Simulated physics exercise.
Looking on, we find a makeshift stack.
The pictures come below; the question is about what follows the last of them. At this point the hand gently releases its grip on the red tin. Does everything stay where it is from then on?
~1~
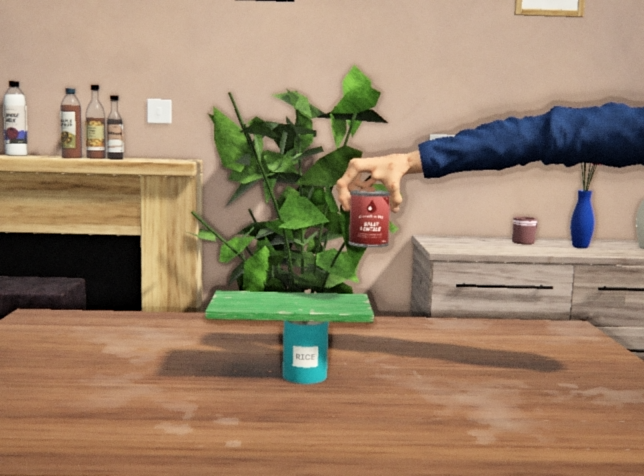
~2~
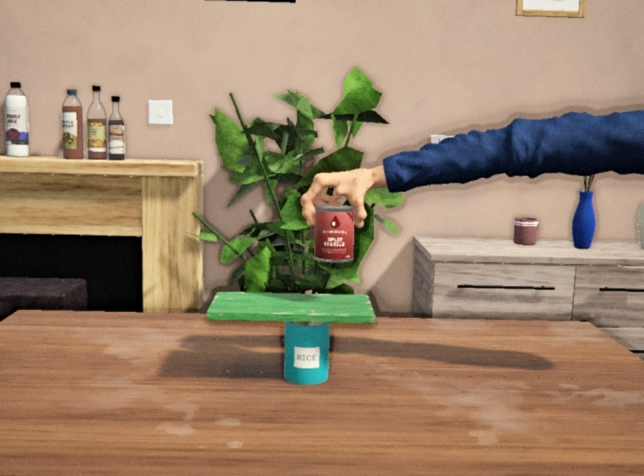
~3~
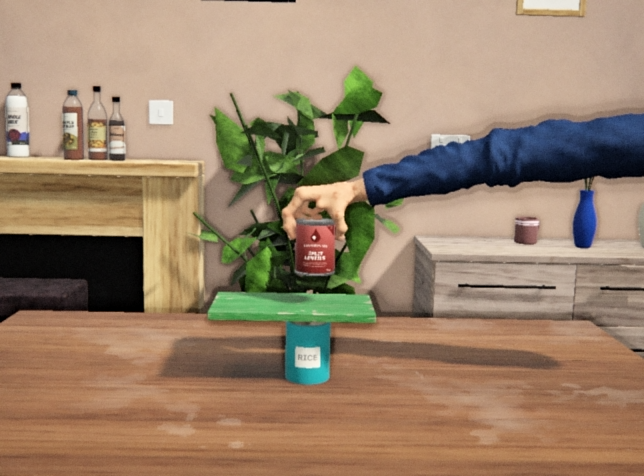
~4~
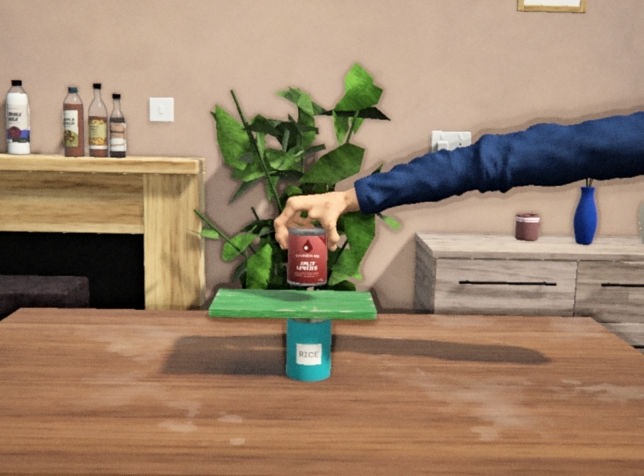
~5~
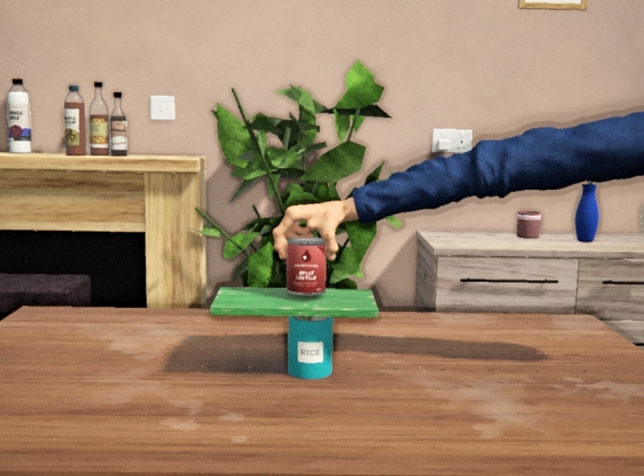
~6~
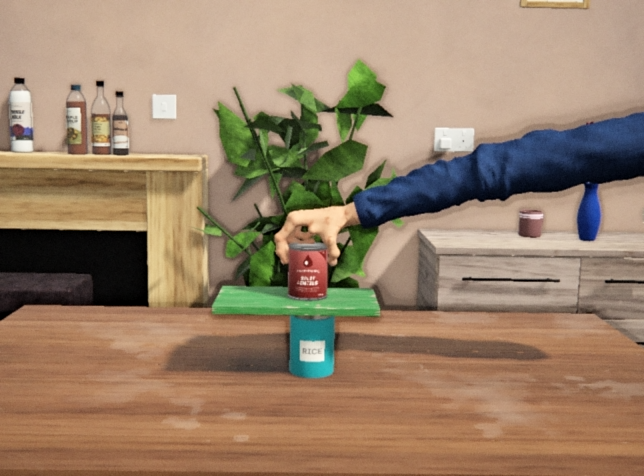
Yes. Nothing drops or tips.
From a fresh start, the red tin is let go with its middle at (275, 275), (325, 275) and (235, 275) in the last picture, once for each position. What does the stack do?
With the first release it tips over; with the second it stays steady; with the third it tips over.
Then, 0.20 s past the last view, nothing moves.
Then, 0.40 s past the last view, red tin resting near (308, 271).
Finally, all 3 still in place. Final places as the last picture's camera would see them, red tin near (308, 271). The stack keeps its balance.
